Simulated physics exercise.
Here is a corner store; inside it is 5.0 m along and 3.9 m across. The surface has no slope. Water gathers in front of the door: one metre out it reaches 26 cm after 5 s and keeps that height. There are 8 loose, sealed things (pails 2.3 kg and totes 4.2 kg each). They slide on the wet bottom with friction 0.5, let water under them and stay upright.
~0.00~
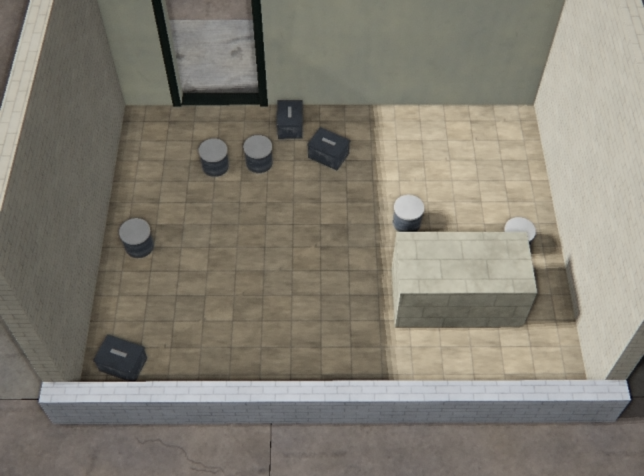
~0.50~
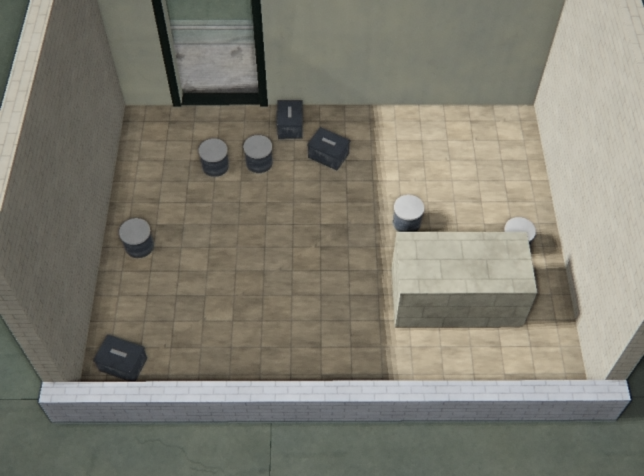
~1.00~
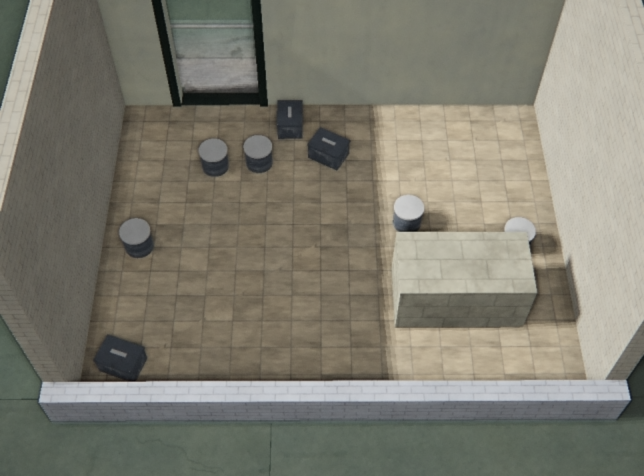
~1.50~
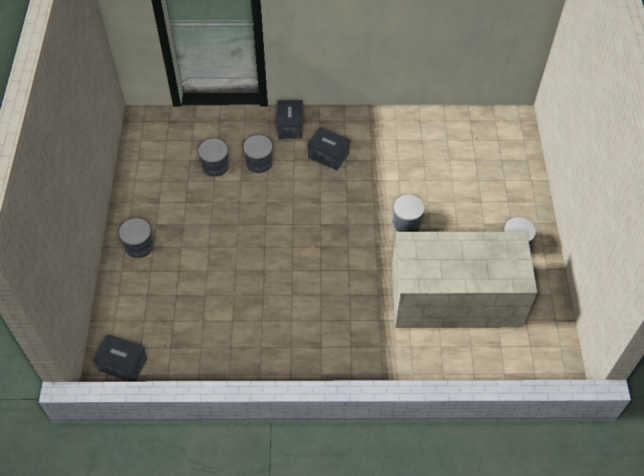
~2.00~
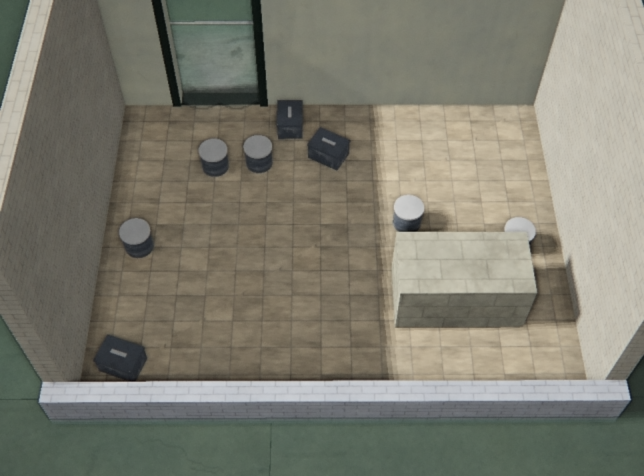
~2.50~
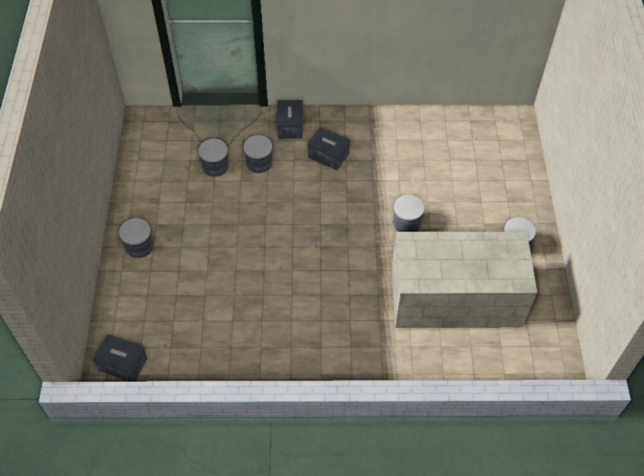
Greenish water spreads outside the walls, then a small patch appears inside the door.
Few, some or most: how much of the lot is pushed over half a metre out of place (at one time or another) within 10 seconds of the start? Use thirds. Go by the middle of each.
That comes to from one to two thirds.
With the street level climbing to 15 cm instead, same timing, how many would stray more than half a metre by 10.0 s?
Then 3.
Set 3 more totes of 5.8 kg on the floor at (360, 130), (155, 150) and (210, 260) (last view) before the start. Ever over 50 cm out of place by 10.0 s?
In turn: Less, over, over.
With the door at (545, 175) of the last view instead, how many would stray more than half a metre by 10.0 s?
Then 7.
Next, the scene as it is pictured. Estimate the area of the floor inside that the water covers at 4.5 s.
Some 6.0 m2.
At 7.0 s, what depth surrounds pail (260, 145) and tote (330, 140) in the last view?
Roughly 3 and 1 cm.
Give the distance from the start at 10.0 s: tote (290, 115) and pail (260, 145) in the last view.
In that order: 10 cm, 250 cm.
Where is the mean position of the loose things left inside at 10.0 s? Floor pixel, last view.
Near (335, 244).
After 3.5 s 0 of 8 are over 50 cm from their spots; 0 afloat.
After 4.5 s 2 of 8 are over 50 cm from their spots; 0 afloat.
After 7.0 s 3 of 8 are over 50 cm from their spots; 4 afloat.
After 10.0 s 3 of 8 are over 50 cm from their spots, and 3 have been at some point; 3 afloat.
